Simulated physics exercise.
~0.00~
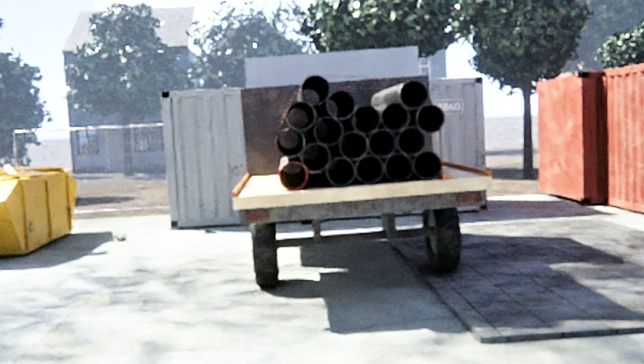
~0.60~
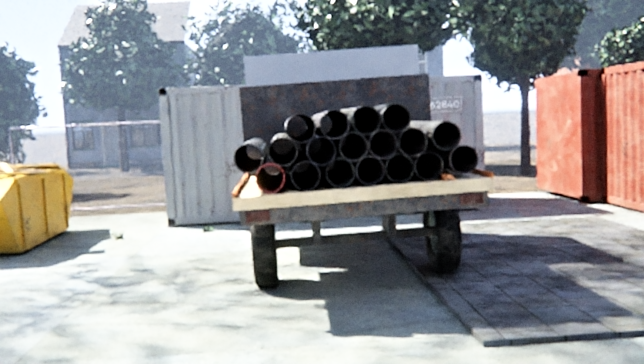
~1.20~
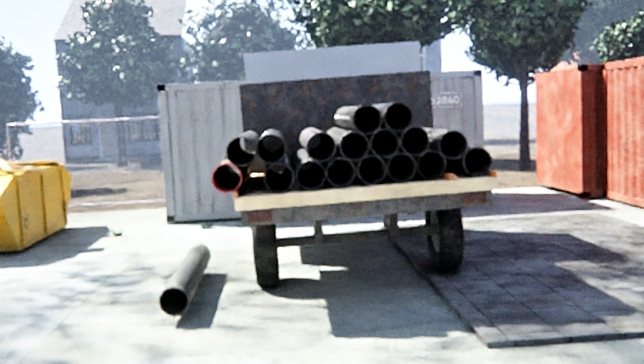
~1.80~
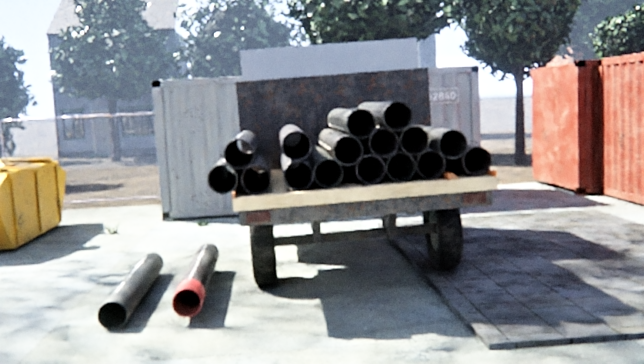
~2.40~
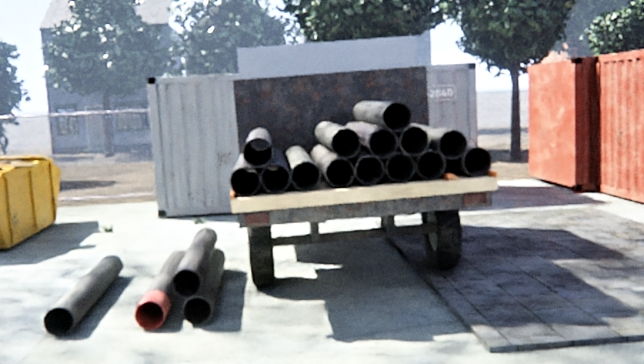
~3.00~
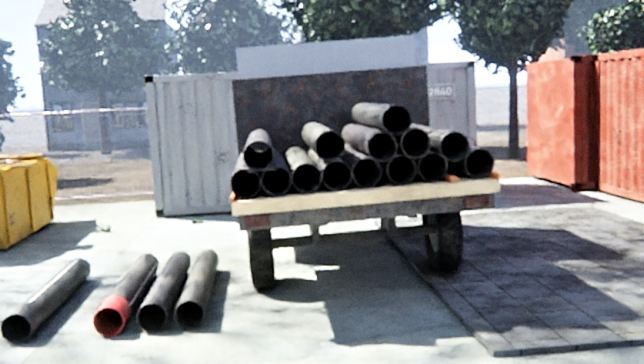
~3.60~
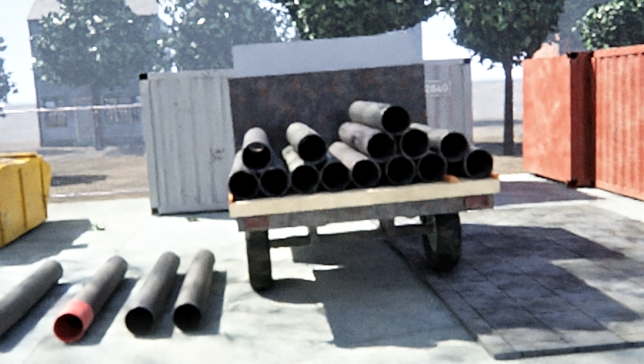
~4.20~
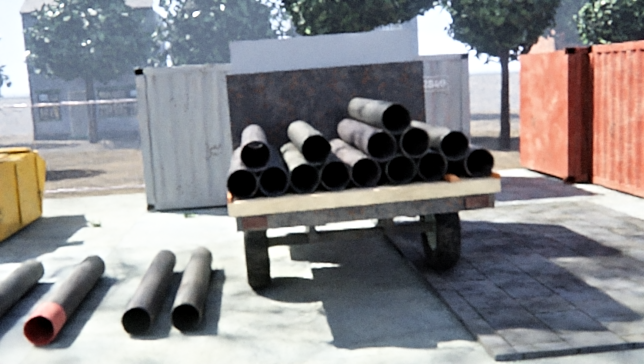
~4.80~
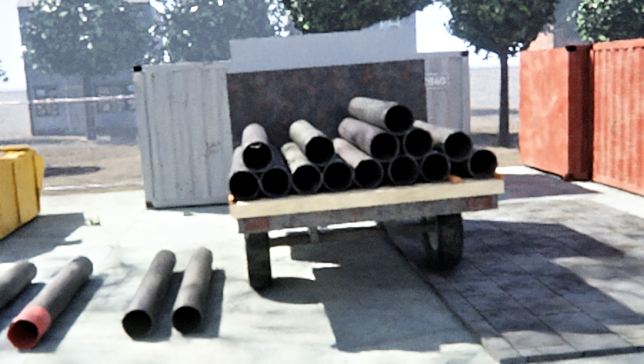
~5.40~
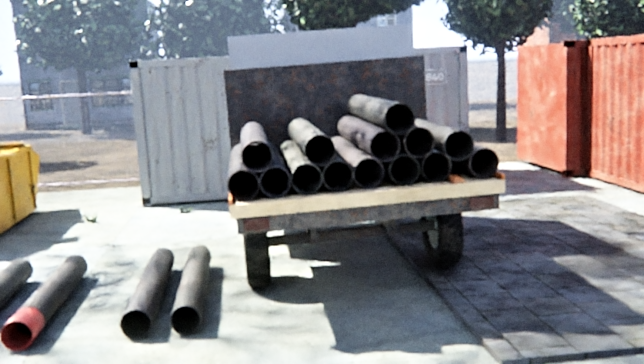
Dark pipes slumping across a parked flatbed trailer, four including a red one dropping off the left side and rolling onto the ground.
